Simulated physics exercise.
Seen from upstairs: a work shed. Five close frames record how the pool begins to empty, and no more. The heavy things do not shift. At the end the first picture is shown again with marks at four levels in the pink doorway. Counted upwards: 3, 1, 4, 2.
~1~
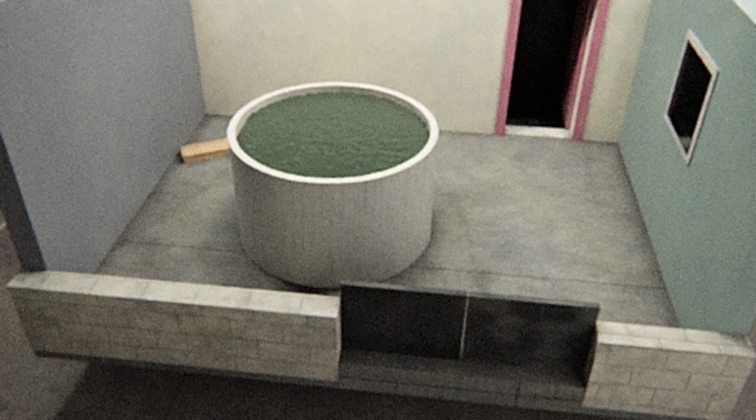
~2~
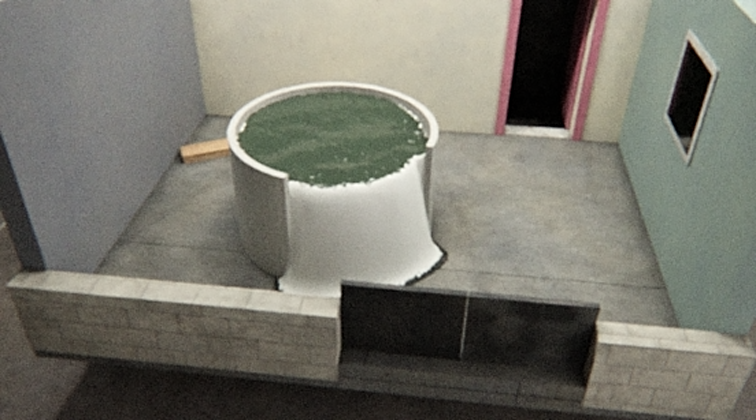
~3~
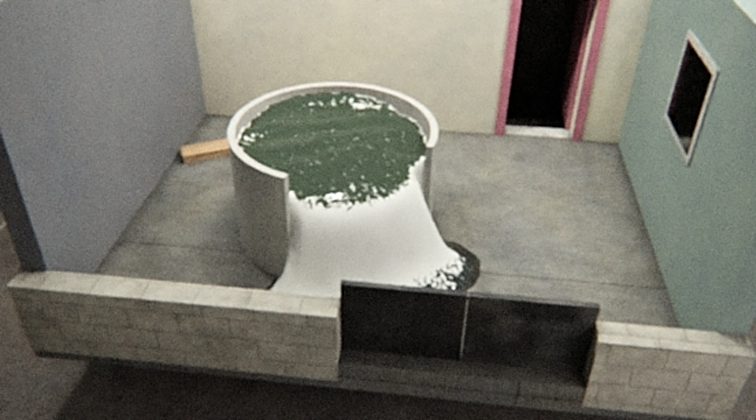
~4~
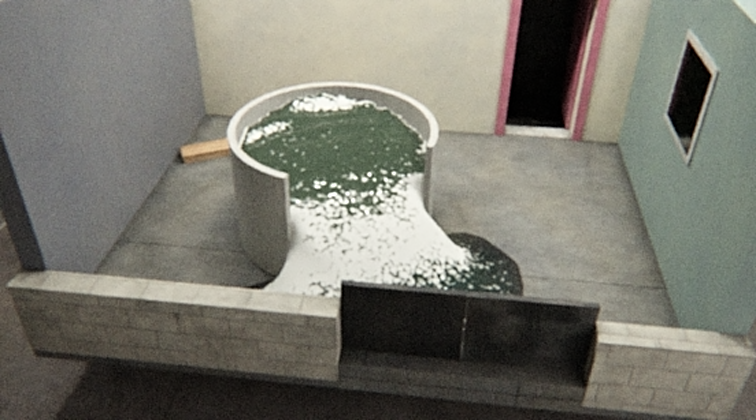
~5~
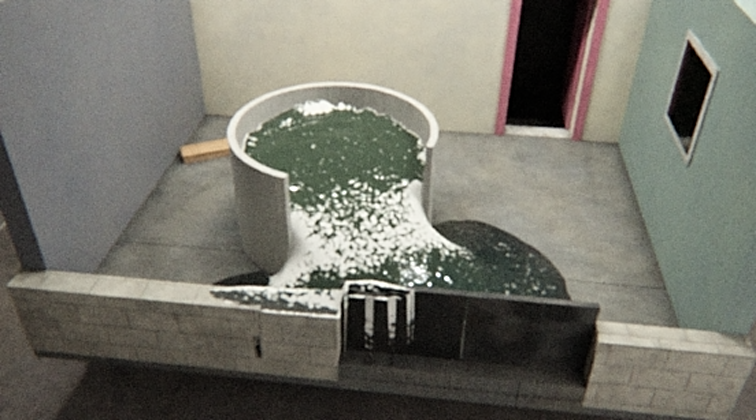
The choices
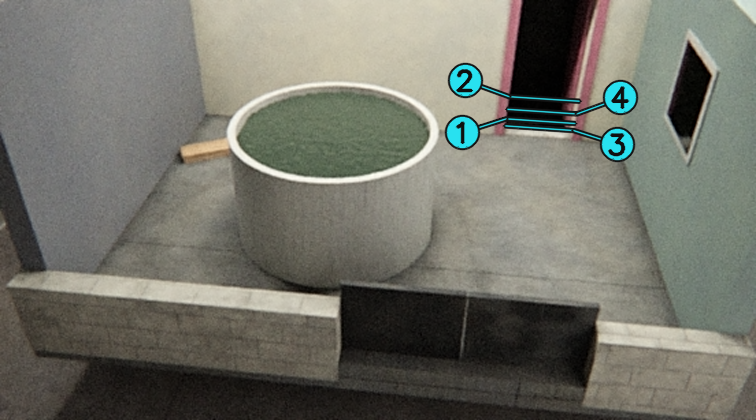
Work shed seen from above, round pool opening at the front, green water pouring out white and spreading across the grey floor.
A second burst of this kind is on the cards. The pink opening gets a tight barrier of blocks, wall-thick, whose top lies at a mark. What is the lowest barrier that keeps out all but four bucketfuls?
Line 4 just does it.
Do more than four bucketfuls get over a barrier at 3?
Yes.
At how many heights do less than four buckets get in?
Two of the four.
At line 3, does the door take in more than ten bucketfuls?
Yes, clearly.
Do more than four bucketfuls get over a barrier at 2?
No.
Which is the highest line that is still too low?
The answer is 1.
In cyan, 1 at (540, 121); 2 at (544, 98); 3 at (539, 128); 4 at (542, 111); from the bottom up 3, 1, 4, 2.
With 1, about 9 bucketfuls get in.
With 2, nothing gets over.
With 3, dozens of bucketfuls pour in.
With 4, a splash gets over, under a bucket.
